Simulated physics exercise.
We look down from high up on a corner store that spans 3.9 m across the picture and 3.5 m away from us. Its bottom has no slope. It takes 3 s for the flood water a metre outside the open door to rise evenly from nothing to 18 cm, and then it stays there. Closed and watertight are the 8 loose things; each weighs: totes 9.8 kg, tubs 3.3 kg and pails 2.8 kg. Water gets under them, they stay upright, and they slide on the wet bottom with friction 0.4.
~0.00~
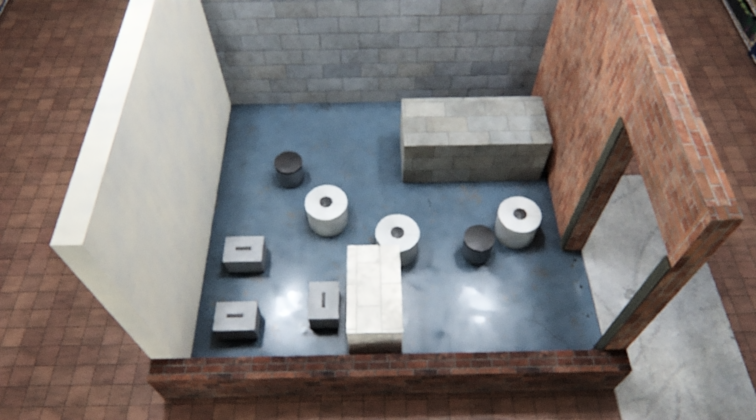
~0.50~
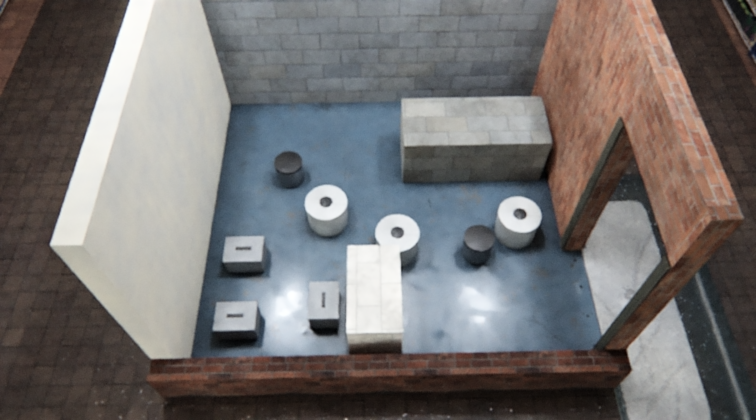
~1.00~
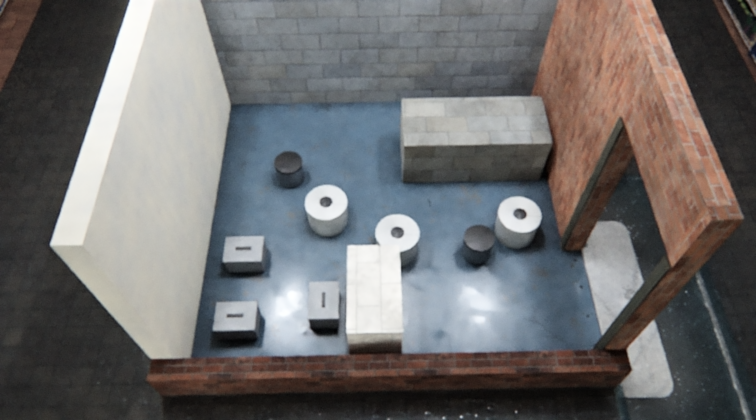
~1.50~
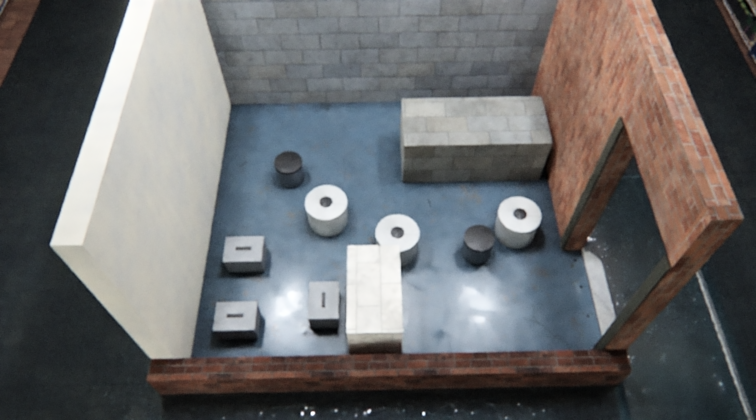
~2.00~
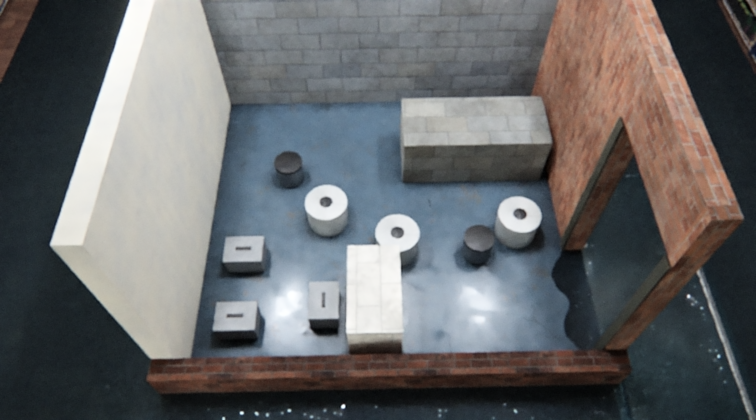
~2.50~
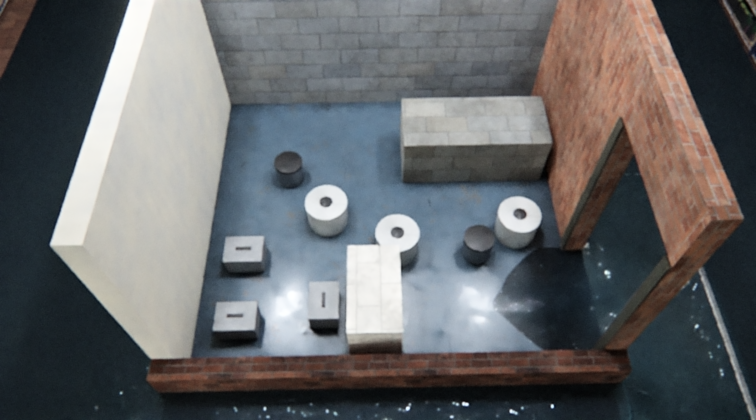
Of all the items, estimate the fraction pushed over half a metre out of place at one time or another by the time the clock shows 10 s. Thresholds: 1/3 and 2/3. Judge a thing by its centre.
The result will fall in the middle range, a third to two thirds.
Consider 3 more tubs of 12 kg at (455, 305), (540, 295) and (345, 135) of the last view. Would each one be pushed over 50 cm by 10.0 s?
One by one, in that order: Above it, above it, above it.
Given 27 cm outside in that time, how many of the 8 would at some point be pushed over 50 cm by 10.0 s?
Then 8 of them.
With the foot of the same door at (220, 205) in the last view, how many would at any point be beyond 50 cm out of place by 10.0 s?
Then it comes to 5 of them.
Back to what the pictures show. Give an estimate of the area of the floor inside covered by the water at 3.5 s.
About 2.5 m2.
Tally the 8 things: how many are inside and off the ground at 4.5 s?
My tally comes to 0.
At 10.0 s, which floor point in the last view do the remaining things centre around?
Centre of the remaining things: Roughly (305, 214).
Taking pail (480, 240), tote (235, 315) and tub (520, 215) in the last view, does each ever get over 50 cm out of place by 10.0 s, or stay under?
Taking them in that order, the first is beyond the limit, the second within the limit and the third beyond the limit.
After 3.5 s 0 of 8 are over 50 cm from their spots; 0 afloat.
After 4.5 s 2 of 8 are over 50 cm from their spots; 0 afloat.
After 7.0 s 4 of 8 are over 50 cm from their spots; 5 afloat.
After 10.0 s 4 of 8 are over 50 cm from their spots, and 5 have been at some point; 5 afloat.
